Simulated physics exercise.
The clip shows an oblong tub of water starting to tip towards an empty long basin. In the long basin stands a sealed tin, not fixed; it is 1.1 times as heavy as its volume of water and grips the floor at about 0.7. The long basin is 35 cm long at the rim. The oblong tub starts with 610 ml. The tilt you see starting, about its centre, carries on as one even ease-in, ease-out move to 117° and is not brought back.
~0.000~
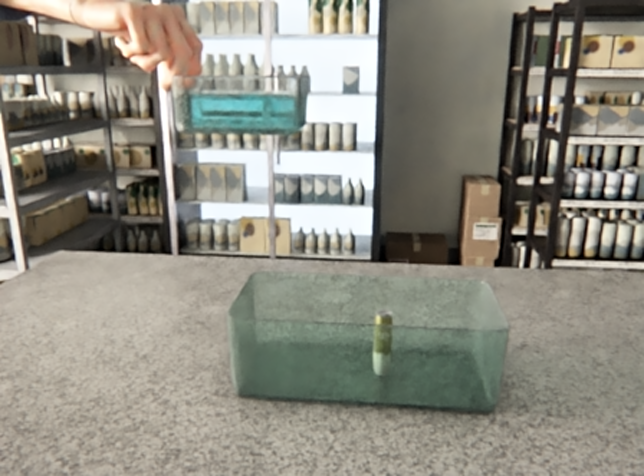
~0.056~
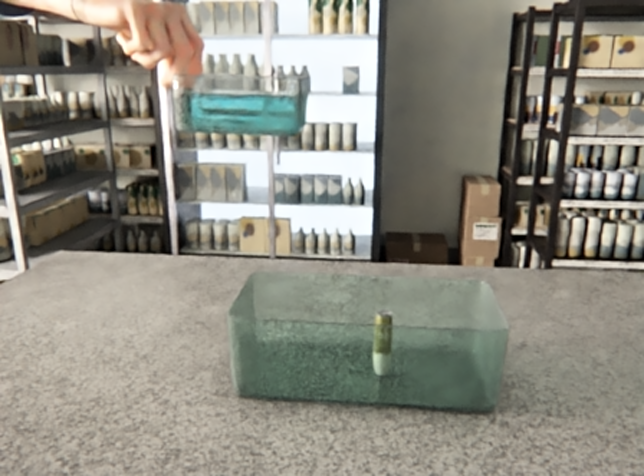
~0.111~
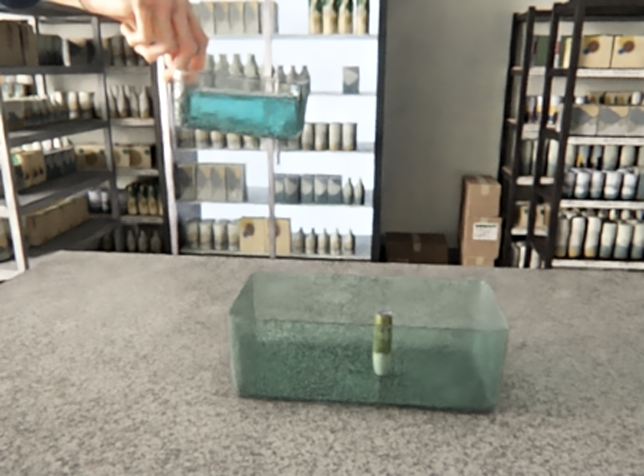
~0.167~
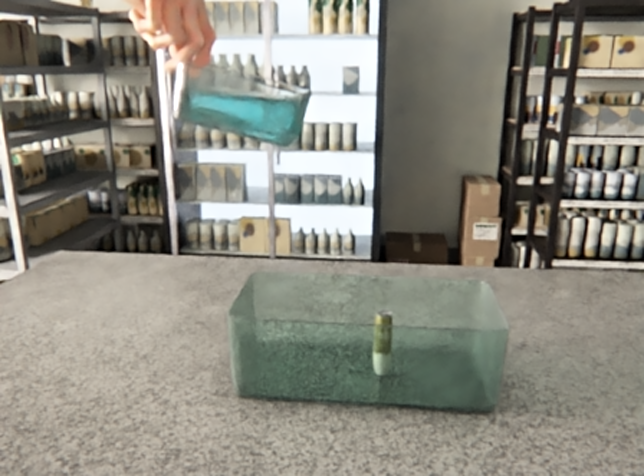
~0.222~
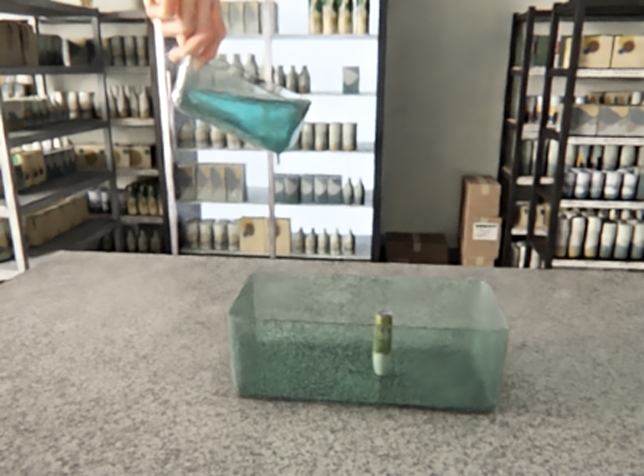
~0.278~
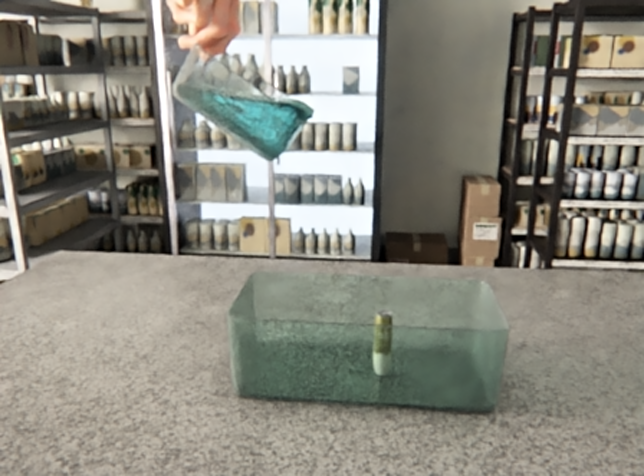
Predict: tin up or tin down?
The tin topples.
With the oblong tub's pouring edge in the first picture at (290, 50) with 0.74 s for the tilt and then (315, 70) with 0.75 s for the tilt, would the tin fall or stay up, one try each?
First it goes over; then it goes over.
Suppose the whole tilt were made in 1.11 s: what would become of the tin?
Then it falls.
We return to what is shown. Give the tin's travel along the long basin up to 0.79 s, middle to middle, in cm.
Some 4 cm.
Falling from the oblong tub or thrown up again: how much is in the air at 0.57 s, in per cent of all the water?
About 66 per cent.
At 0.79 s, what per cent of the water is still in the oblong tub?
Some 1 per cent.
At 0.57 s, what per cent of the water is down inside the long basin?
Some 24 per cent.
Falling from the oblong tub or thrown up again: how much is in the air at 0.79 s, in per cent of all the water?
About 9 per cent.
By 0.57 s the tilt is 100° and 10 per cent is still to pour; the tin stands where it began.
By 0.79 s the tilt is 117° and 1 per cent is still to pour; the tin leans 14°.
By 1.01 s the tilt is 117° and 0 per cent is still to pour; the tin lies on its side.
By 1.26 s the tilt is 117° and 0 per cent is still to pour; the tin lies on its side.
At rest the tin lies on its side.
